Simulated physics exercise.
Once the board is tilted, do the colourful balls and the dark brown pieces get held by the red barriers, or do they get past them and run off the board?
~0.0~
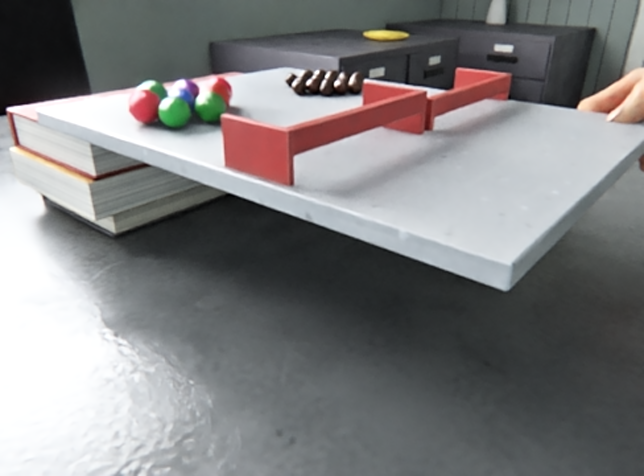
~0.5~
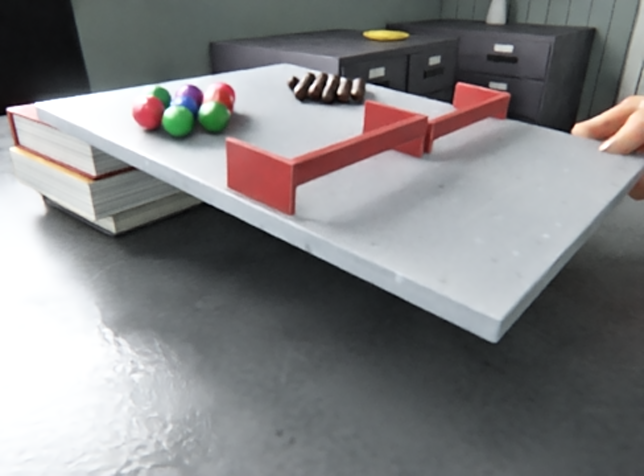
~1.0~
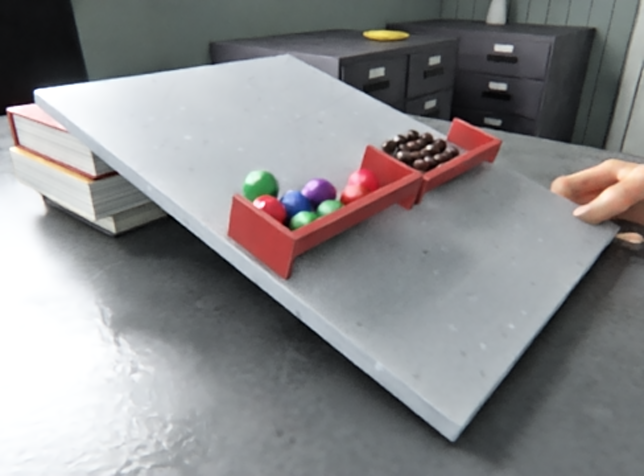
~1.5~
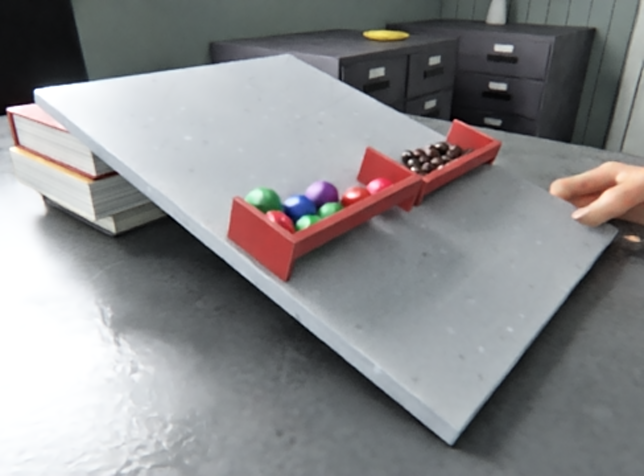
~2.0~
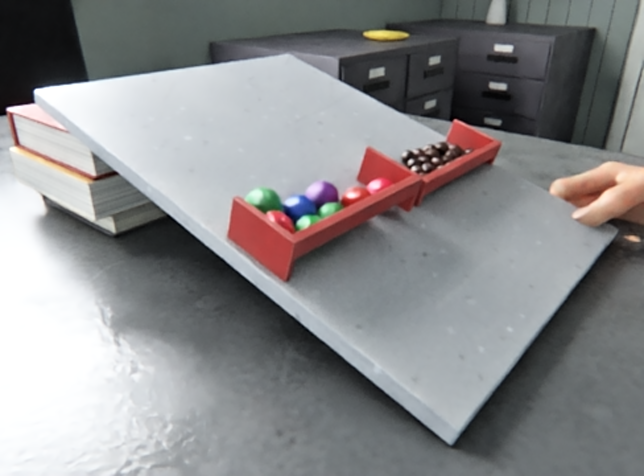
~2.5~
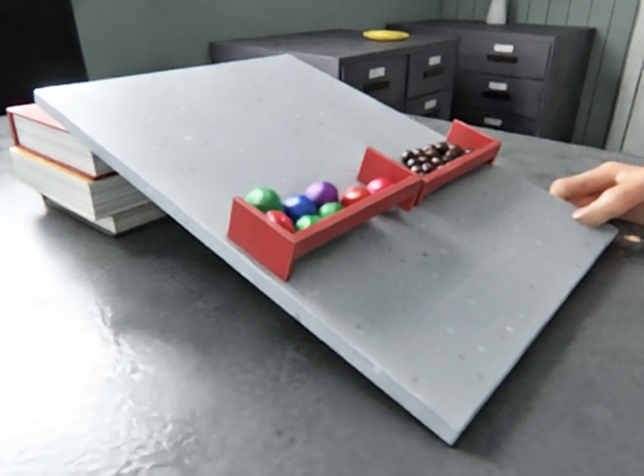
Both groups are held, with the colourful balls resting against the nearer red barrier and the dark brown pieces resting against the farther one.
